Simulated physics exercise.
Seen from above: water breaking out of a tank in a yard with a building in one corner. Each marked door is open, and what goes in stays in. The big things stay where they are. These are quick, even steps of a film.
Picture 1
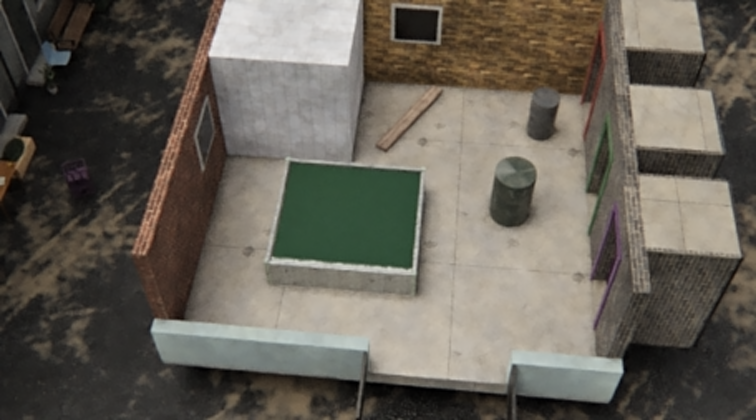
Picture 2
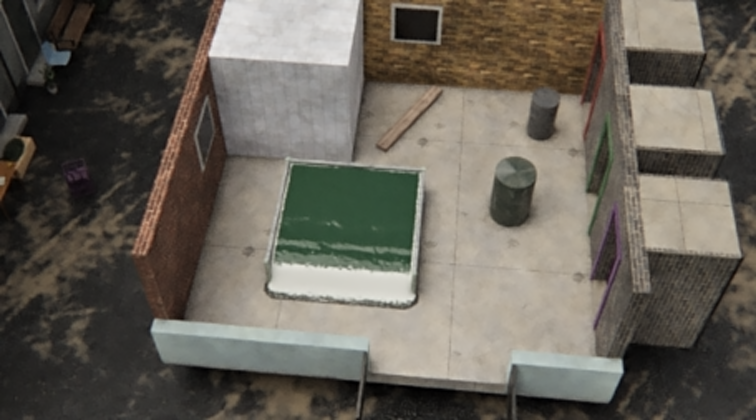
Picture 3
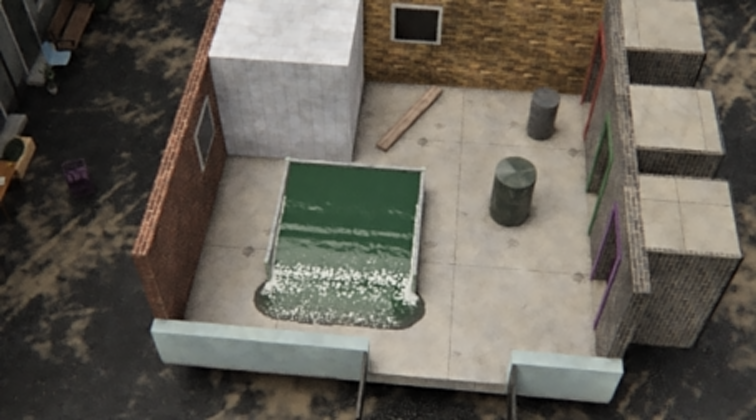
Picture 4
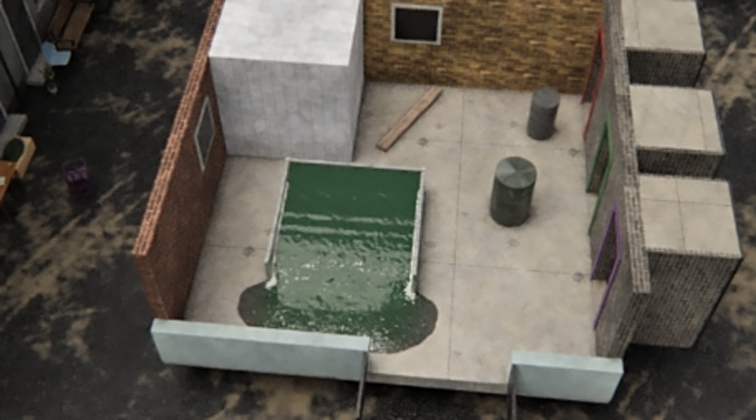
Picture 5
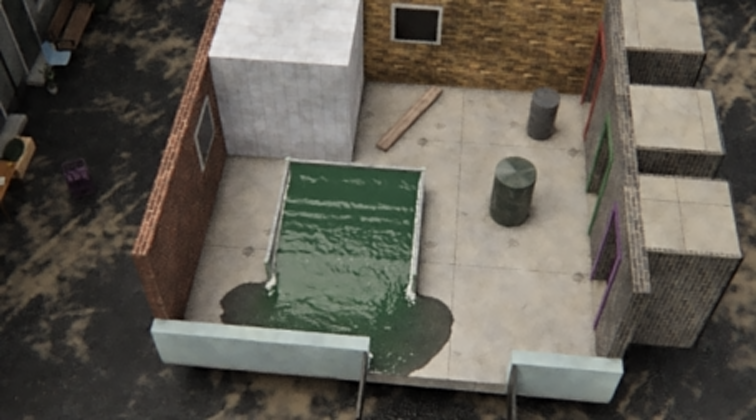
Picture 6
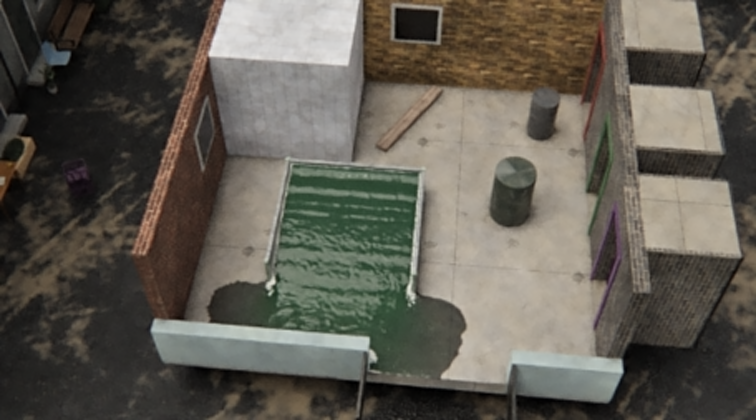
Green water in a walled yard breaking out of the near side of a square tank and spreading across the pale floor.
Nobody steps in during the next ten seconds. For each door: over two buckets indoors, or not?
The red door holds within the limit; the green door holds within the limit; the purple door holds within the limit.
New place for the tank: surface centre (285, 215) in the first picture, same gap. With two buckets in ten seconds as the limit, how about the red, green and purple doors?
Red door stays under; green door takes more; purple door passes that mark.
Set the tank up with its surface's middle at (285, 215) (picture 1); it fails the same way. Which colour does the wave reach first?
The door marked purple.
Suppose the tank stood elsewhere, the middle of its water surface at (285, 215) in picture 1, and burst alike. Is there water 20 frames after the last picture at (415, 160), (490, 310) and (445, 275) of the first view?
In turn: Not flooded, awash, covered.
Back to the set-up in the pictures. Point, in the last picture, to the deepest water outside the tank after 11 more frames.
Close to (189, 344).
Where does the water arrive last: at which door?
I say the red-painted one.
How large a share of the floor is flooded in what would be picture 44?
I make it 65 per cent.
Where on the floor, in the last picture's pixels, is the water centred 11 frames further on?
Close to (322, 284).
A moment on, water covers 20 % of the floor; the red door not reached, the green door not reached, the purple door not reached.
Next, water covers 25 % of the floor; the red door not reached, the green door not reached, the purple door not reached.
Then, water covers 40 % of the floor; the red door not reached, the green door not reached, the purple door not reached.
Later, water covers 65 % of the floor; the red door not reached, the green door wet at the sill, nothing in, the purple door under two buckets in.
In the end, water covers 85 % of the floor; the red door wet at the sill, nothing in, the green door under two buckets in, the purple door under two buckets in.
